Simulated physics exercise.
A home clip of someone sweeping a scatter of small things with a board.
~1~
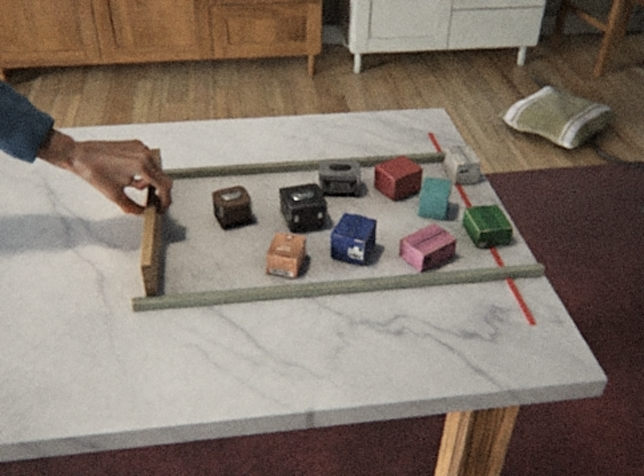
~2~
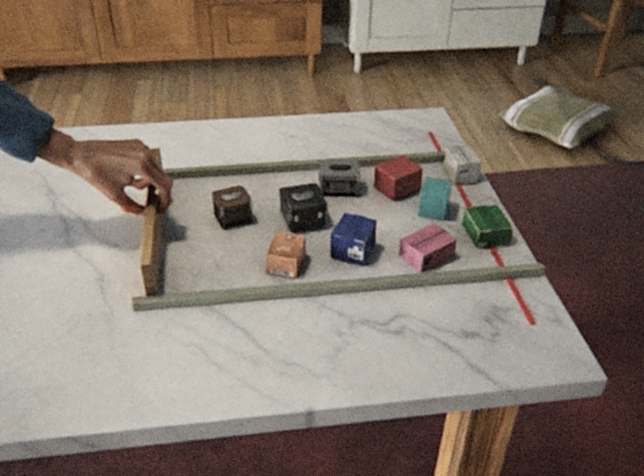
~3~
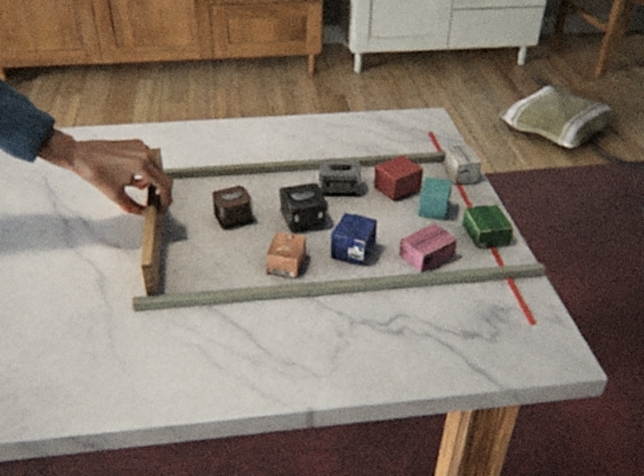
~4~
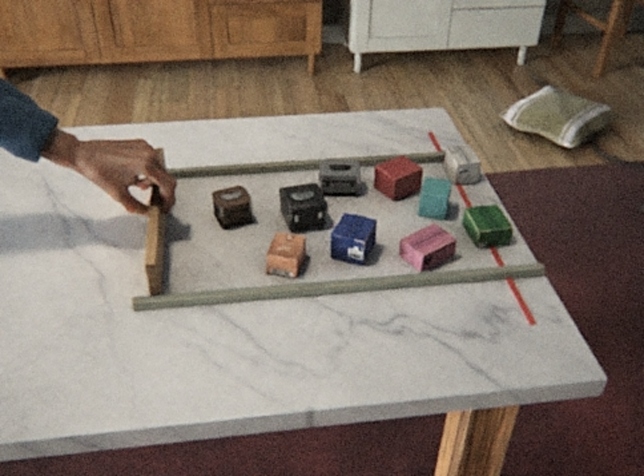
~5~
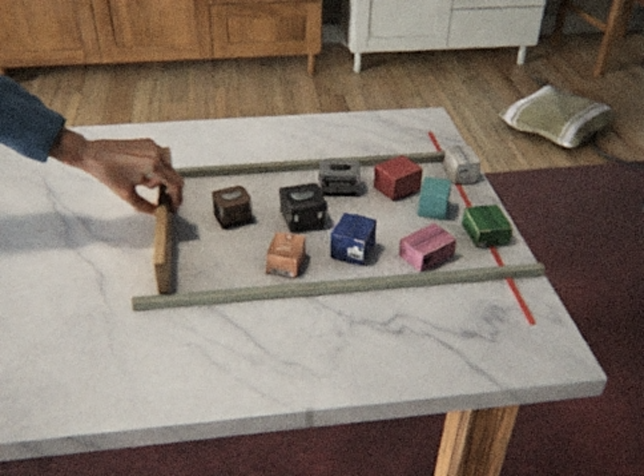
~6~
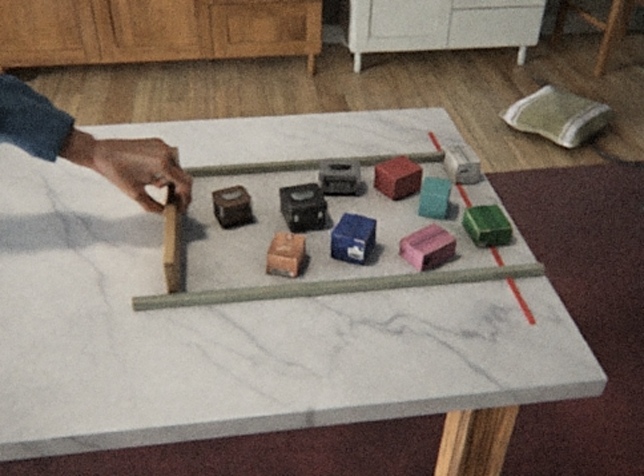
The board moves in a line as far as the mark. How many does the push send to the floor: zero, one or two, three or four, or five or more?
Outcome: The number that fall off is five or more.
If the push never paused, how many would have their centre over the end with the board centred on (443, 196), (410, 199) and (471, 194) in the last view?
The counts: 4, 0 and 7.
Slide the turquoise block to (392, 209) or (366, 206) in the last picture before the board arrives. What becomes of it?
In that order, it comes down; tumbles off.
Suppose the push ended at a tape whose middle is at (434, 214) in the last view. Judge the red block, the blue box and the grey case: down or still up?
The red block survives; the blue box holds on; the grey case remains up.
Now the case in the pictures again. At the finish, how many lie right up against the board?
The number is 3.
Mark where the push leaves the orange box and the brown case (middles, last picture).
The orange box stops around (506, 235); the brown case around (484, 191).
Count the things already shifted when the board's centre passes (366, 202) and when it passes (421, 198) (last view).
9 and 10.
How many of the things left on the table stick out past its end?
The number is 1.
Soon after, none off yet; white box at rest near (462, 165); green box at rest near (487, 225); turquoise block at rest near (435, 198).
Then, none off yet; white box moved about its own width near (487, 162); green box moved about its own width near (518, 220); turquoise block moved well along near (502, 192).
By the end, the number that fall off is five or more; fallen, black case, blue box, red block, pink box, turquoise block, green box and white box.
